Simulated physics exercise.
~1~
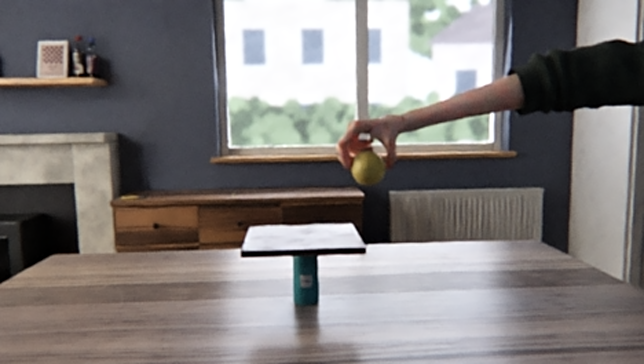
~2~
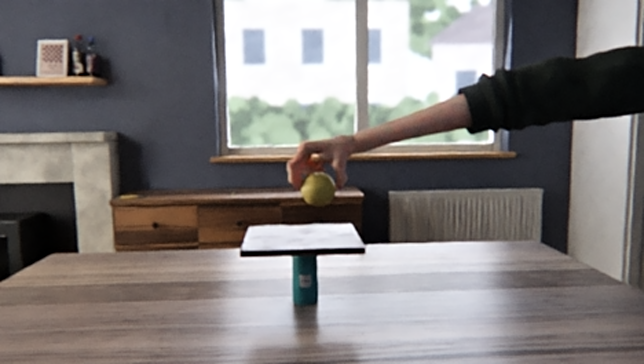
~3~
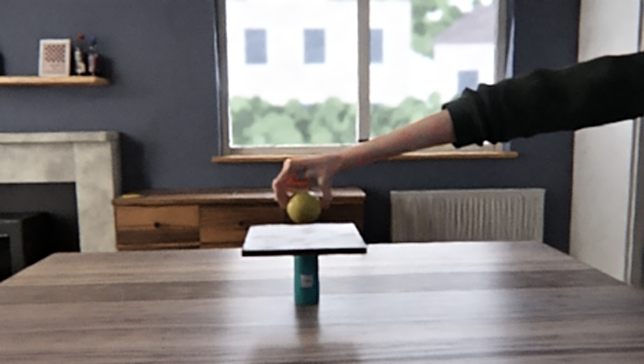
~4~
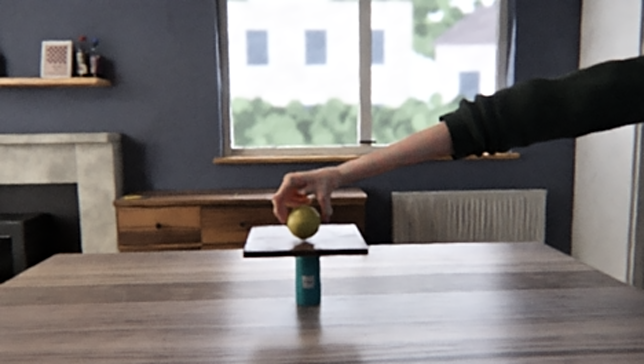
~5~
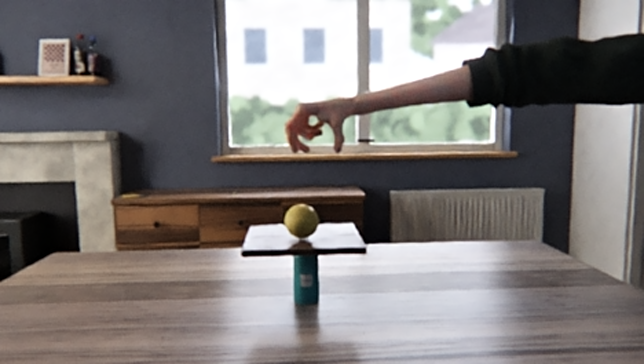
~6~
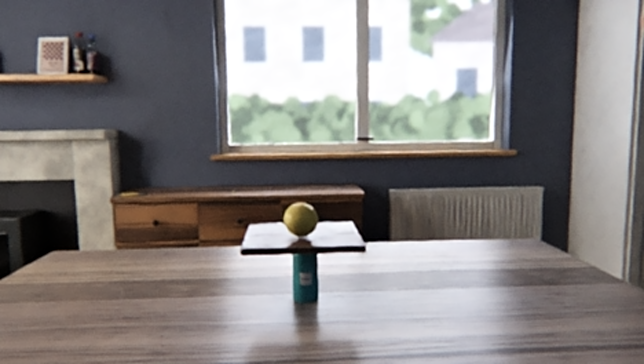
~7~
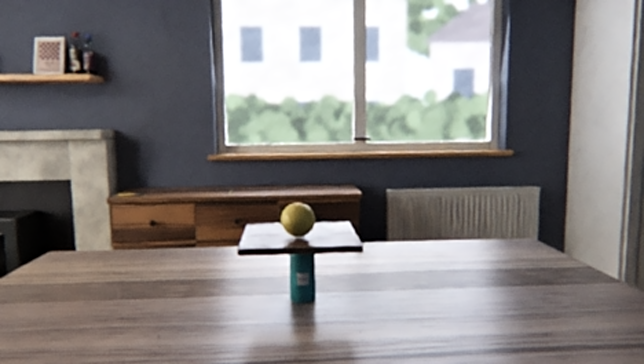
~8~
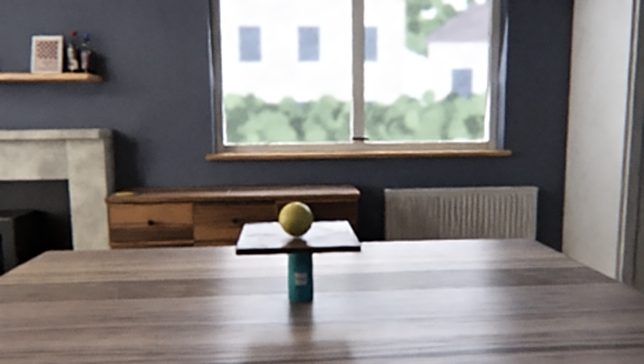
Yellow lemon being lowered by a hand onto a flat lid atop a turquoise shaker, then released and staying balanced.
